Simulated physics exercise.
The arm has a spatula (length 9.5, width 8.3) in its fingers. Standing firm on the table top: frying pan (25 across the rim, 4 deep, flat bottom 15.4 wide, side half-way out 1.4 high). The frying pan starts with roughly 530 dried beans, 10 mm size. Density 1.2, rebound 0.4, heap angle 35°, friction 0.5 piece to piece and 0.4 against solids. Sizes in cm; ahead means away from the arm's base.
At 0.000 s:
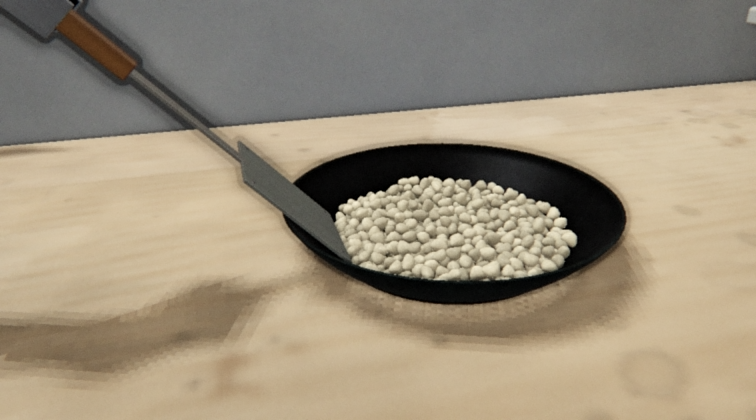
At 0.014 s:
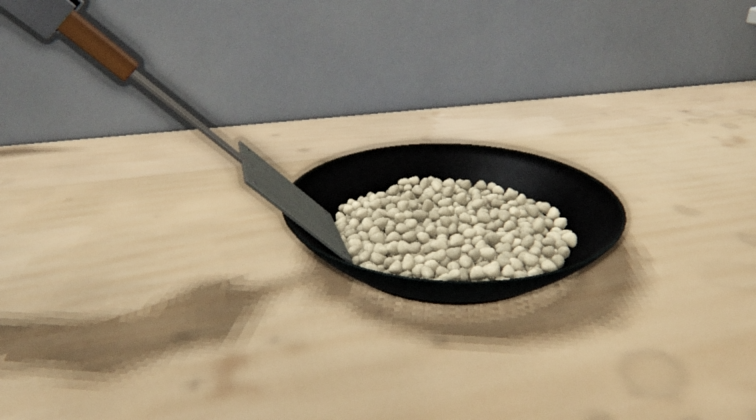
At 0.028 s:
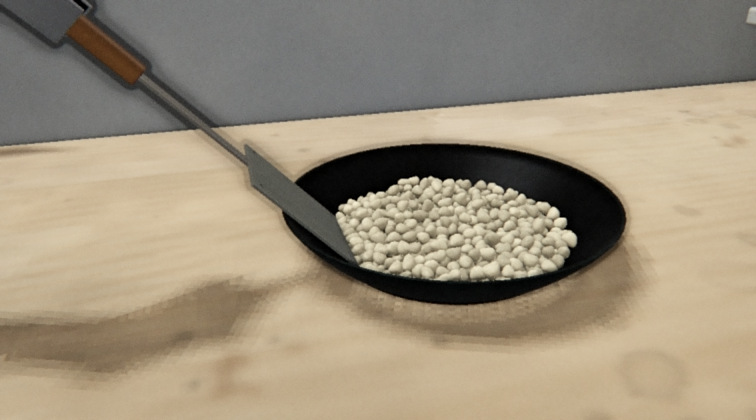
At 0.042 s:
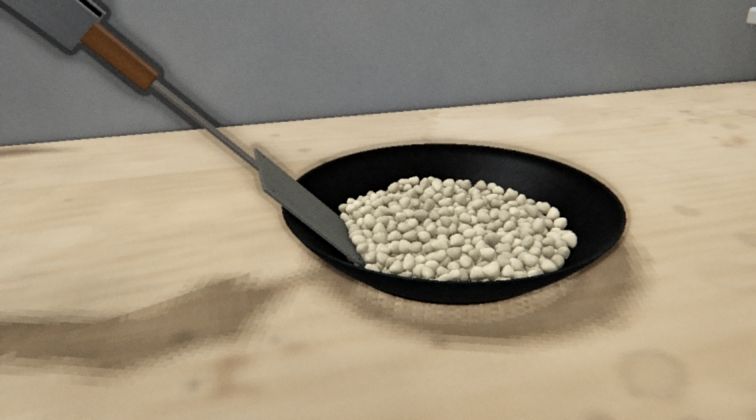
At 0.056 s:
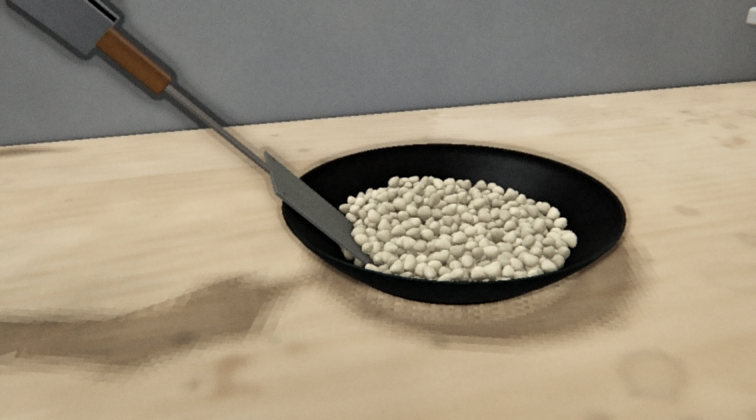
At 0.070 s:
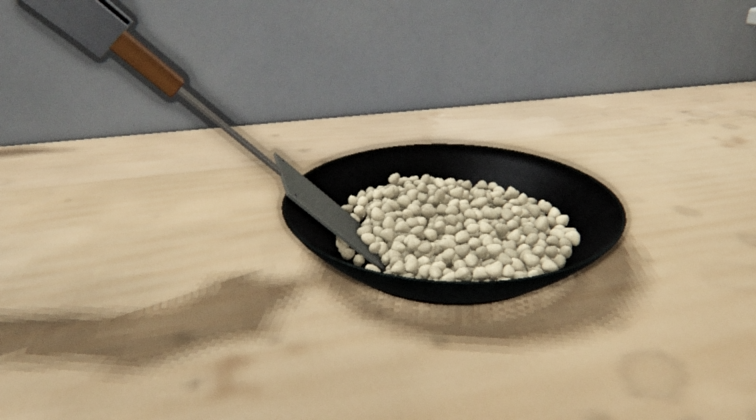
To begin with, a spatula held by a robotic arm rests at the left side of a black frying pan of pale dried beans on a wooden table, barely moving. It then slides slowly to the right into the edge of the heap, nudging the nearest beans slightly while the pan stays still.
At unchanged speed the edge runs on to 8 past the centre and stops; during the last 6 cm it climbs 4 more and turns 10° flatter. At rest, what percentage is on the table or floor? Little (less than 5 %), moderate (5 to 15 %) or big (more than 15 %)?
Answer: Moderate; 5 to 15 % of the dried beans finish on the table or floor.
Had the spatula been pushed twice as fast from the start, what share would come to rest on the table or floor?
It would be near 25 per cent.
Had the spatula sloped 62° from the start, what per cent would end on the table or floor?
It would be near 5 per cent.
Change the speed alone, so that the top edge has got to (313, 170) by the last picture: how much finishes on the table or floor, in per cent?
About 20 per cent.
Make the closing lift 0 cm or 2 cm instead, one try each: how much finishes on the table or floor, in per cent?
Some 15 and 15 per cent.
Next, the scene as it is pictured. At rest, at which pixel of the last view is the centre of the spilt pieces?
Near (631, 210).
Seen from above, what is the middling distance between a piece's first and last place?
About 4 cm.
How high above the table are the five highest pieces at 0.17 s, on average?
Roughly 4 cm.
By 0.17 s, sloping 47°, highest piece 4 above the table; 534 in the frying pan.
By 0.28 s, sloping 43°, highest piece 5 above the table; 531 in the frying pan, 3 on the blade or in flight.
By 0.53 s, sloping 37°, highest piece 5 above the table; 486 in the frying pan, 45 on the table or floor, 3 on the blade or in flight.
By 1.58 s, sloping 37°, highest piece 5 above the table; 484 in the frying pan, 50 on the table or floor.
Final count, 484 in the frying pan, 50 on the table or floor. That is 9 % on the table or floor.
